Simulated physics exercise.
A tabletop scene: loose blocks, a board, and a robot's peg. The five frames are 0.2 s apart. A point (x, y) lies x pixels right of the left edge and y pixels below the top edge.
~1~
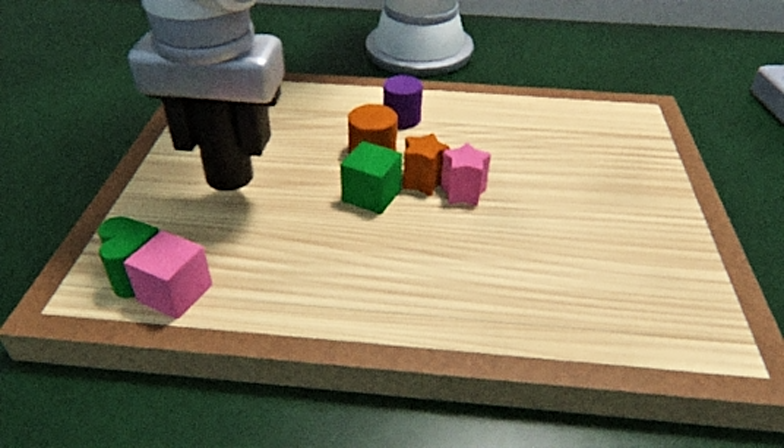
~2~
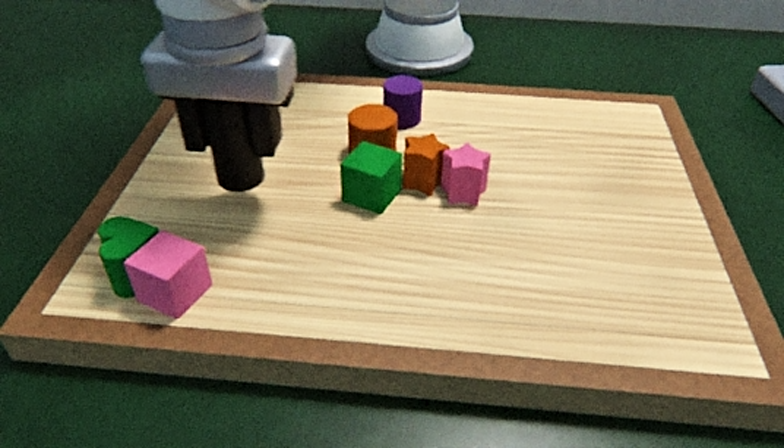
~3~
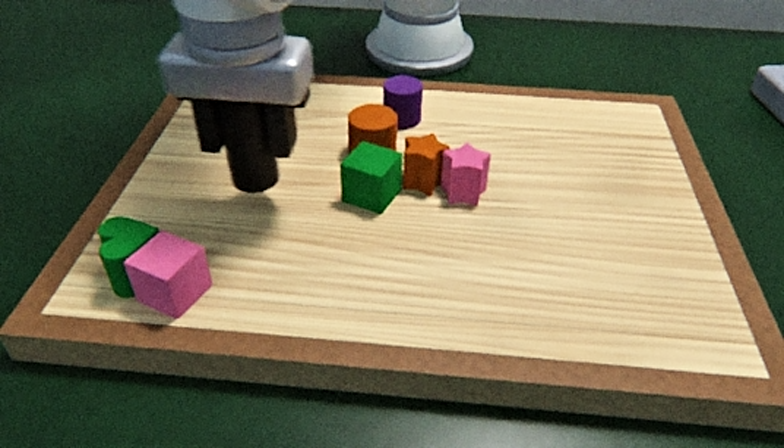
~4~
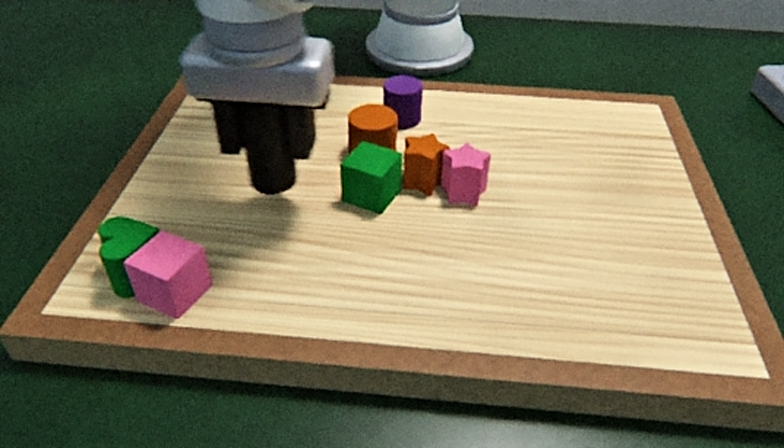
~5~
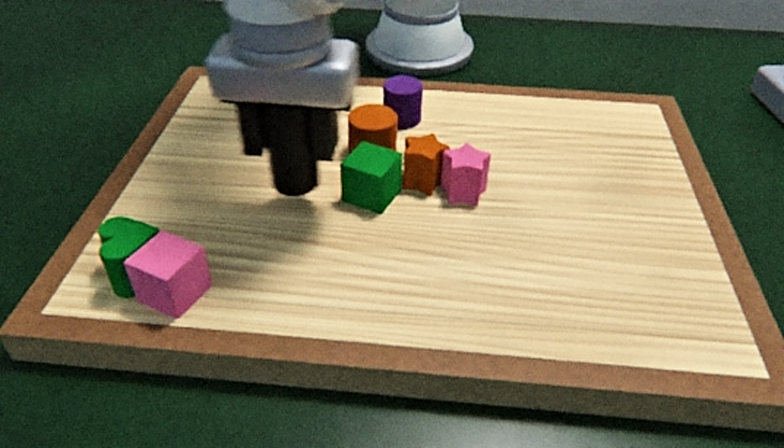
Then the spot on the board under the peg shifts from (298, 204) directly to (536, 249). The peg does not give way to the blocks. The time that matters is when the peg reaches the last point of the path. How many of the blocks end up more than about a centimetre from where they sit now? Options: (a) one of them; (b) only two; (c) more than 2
It's b.
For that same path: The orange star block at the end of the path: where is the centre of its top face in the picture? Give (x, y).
Answer: (445, 134).
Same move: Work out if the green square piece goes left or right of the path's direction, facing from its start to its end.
To the path's left.
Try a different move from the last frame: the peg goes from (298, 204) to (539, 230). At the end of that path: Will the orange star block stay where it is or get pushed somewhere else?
Well, the orange star block shifts from its place.
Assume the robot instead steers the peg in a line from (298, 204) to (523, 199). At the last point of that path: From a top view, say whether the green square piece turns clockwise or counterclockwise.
Watching from overhead, you'd notice the green square piece rotating counter-clockwise.
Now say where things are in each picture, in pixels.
In the first picture, peg's lower end at (230, 177); green square piece at (372, 158); orange disc at (373, 116); orange star block at (425, 145); pink star block at (468, 156).
In the second picture, peg at (241, 178); blocks still.
In the third picture, peg at (256, 179); blocks still.
In the fourth picture, peg at (274, 180); blocks still.
In the fifth picture, peg at (296, 182); green square piece at (372, 158); orange disc at (373, 116); orange star block at (425, 145); pink star block at (468, 156).
The first path, step by step. One third of the way, peg at (375, 195); green square piece at (408, 154), turned 50° anticlockwise; orange star block at (444, 135), turned 15° clockwise; pink star block at (473, 155), turned 20° clockwise.
Two thirds of the way, peg at (456, 210); green square piece at (422, 156), turned 95° anticlockwise; orange star block at (445, 134), turned 15° clockwise; pink star block at (473, 155), turned 20° clockwise.
At the end, peg at (541, 227); green square piece at (422, 156), turned 95° anticlockwise; orange disc still; orange star block at (445, 134), turned 15° clockwise; pink star block at (473, 155), turned 20° clockwise.
